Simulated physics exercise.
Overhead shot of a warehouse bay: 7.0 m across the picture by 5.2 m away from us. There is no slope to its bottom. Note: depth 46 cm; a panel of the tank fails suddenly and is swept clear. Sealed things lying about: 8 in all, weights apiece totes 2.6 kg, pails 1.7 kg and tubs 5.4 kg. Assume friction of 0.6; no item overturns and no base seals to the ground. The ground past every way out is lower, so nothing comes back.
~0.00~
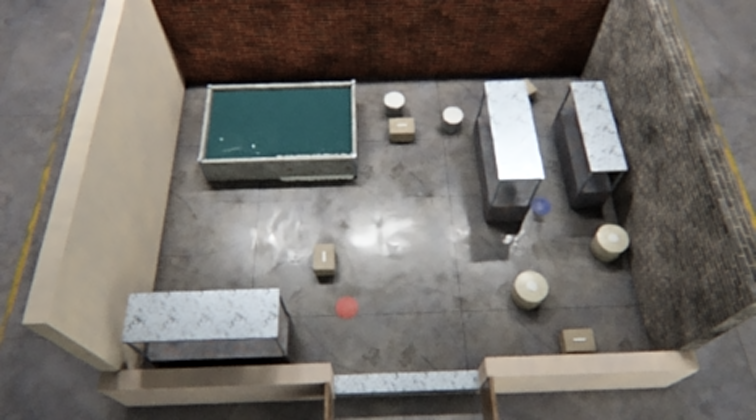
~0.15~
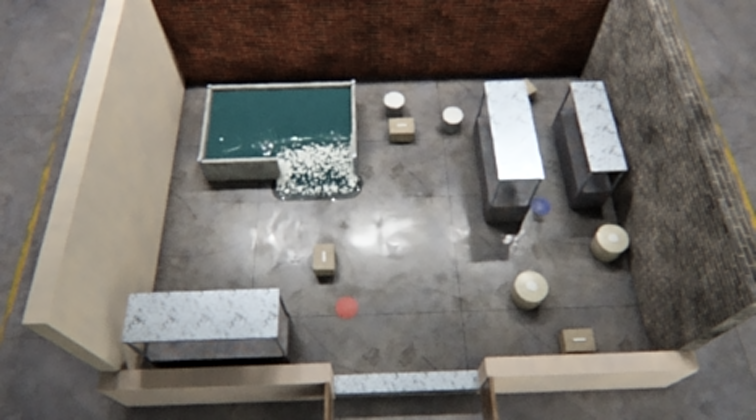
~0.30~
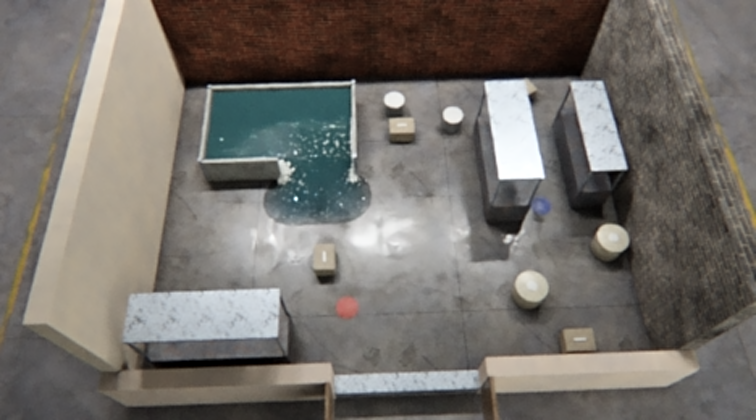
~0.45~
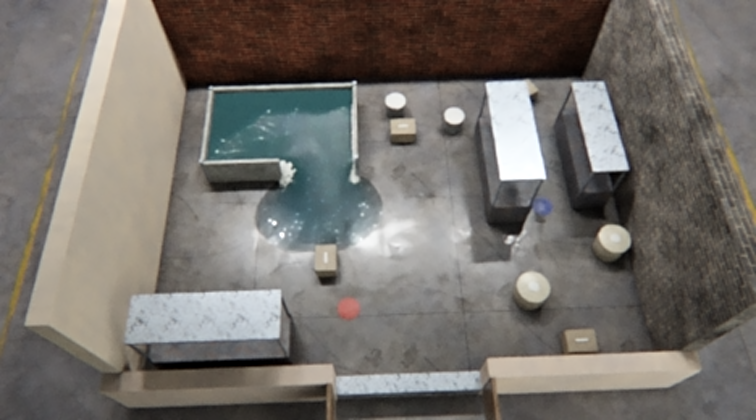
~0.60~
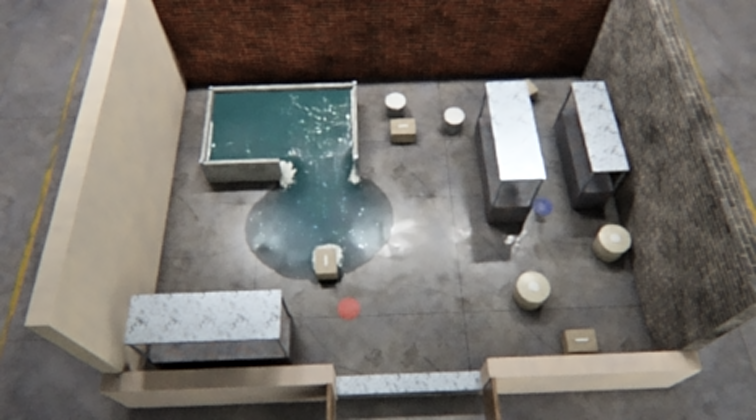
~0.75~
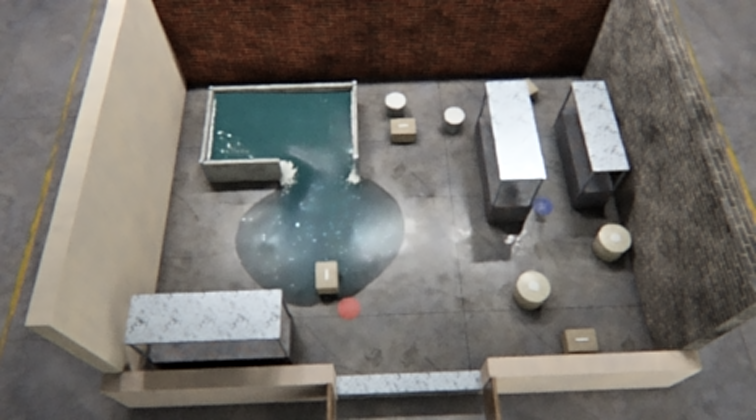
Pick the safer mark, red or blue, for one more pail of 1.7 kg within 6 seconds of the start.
Blue.
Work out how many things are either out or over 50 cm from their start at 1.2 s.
The number by then is 1.
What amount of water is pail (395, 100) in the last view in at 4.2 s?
About 0 cm.
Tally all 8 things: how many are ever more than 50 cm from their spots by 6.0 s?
I count 3 of them.
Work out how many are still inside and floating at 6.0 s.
I get 3.
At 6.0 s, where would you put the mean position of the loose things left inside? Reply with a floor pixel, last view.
Mean position: Approximately (496, 175).
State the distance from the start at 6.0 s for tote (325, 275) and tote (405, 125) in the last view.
In order, gone out for the first and 0 cm for the second.
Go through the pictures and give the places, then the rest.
In the first picture, a tote at (324, 257), on the bottom; a tote at (579, 340), on the bottom; the red patch at (347, 308); the blue patch at (540, 206); 3.3 m2 under water; 0 of 8 have shifted.
In the second picture, a tote at (324, 257), on the bottom; a tote at (579, 340), on the bottom; the red patch at (347, 308); the blue patch at (540, 206); water covers 3.8 m2; 0 of 8 have shifted.
In the third picture, a tote at (324, 257) rests on the ground; a tote at (580, 340), on the bottom; the red patch at (347, 308); the blue patch at (541, 206); 4.5 m2 under water; 0 of 8 have shifted.
In the fourth picture, a tote at (326, 258) rests on the ground; a tote at (582, 340), on the bottom; the red patch at (349, 309); the blue patch at (542, 206); 5.3 m2 under water; 0 of 8 have shifted.
In the fifth picture, a tote at (326, 261) rests on the ground, 5 cm from its start; a tote at (582, 340), on the bottom; the red patch at (349, 309); the blue patch at (542, 206); 6.3 m2 under water; 0 of 8 have shifted.
In the sixth picture, a tote at (327, 275) rests on the ground, 28 cm from its start; a tote at (582, 340), on the bottom; the red patch at (349, 309); the blue patch at (542, 206); 7.3 m2 under water; 1 of 8 have shifted.
After 1.2 s on red it would be 52 cm off in 2 cm of water; on blue it would be 0 cm off in 0 cm of water.
After 2.7 s on red it would be gone out; on blue it would be 0 cm off in 0 cm of water.
After 4.2 s on red it would be gone out; on blue it would be 0 cm off in 0 cm of water.
After 6.0 s on red it would be gone out; on blue it would be 0 cm off in 1 cm of water.
